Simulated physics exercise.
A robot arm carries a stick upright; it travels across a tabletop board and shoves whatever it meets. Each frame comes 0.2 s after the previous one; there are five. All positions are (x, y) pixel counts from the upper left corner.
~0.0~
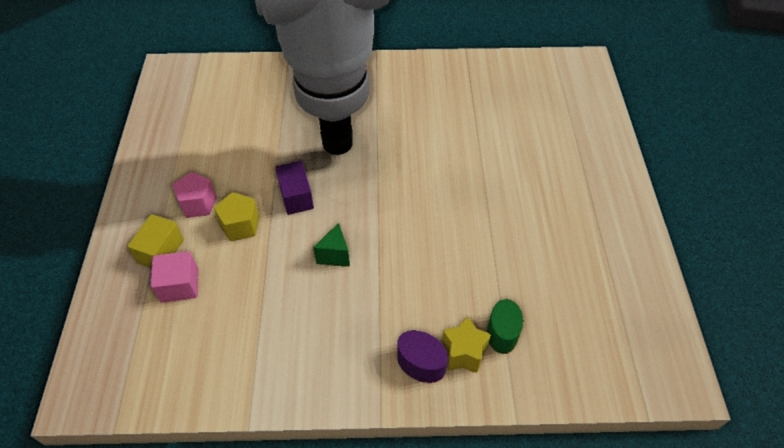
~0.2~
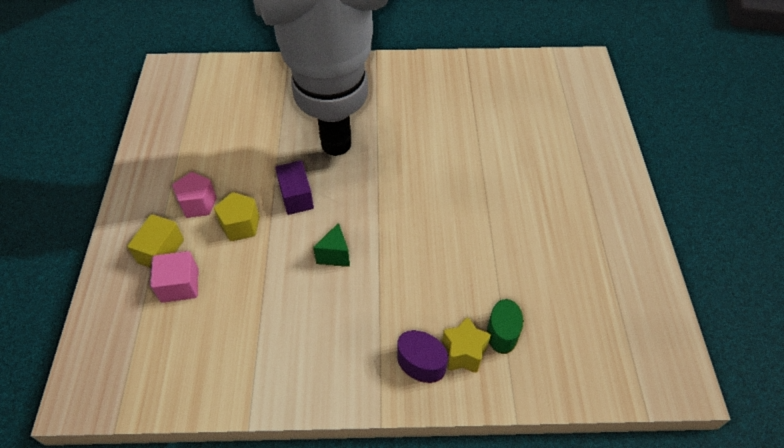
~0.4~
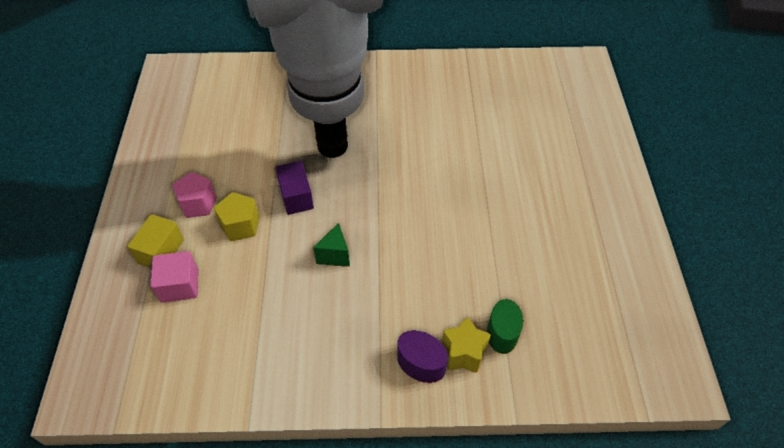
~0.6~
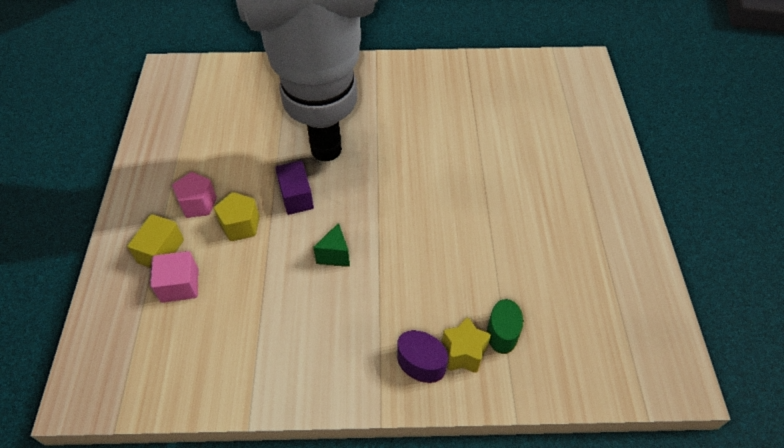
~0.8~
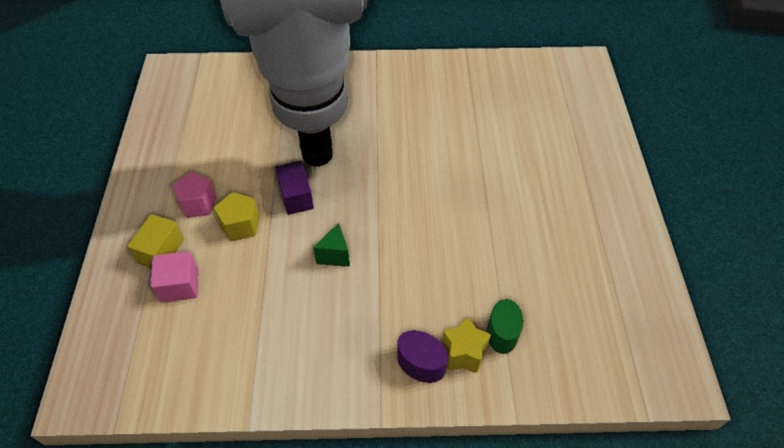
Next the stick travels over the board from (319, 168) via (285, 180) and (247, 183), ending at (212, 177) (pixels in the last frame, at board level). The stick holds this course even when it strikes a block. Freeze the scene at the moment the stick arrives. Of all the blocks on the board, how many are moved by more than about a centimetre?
I'd put the number at one.
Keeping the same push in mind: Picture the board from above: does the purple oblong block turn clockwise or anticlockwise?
Viewed from above, counterclockwise.
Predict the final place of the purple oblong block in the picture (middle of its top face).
Most likely (275, 189).
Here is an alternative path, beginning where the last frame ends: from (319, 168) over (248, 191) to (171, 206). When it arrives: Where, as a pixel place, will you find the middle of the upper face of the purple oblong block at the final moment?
It sits at (272, 191).
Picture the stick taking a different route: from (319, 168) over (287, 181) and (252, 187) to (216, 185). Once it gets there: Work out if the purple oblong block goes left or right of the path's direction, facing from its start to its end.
It slides leftward.
The first path, step by step. One third of the way, stick (282, 168); purple oblong block (279, 187), turned 50° anticlockwise.
Two thirds of the way, stick (244, 171); purple oblong block (275, 189), turned 70° anticlockwise.
At the end, stick (208, 165); pink five-sided block unmoved; purple oblong block (275, 189), turned 70° anticlockwise.
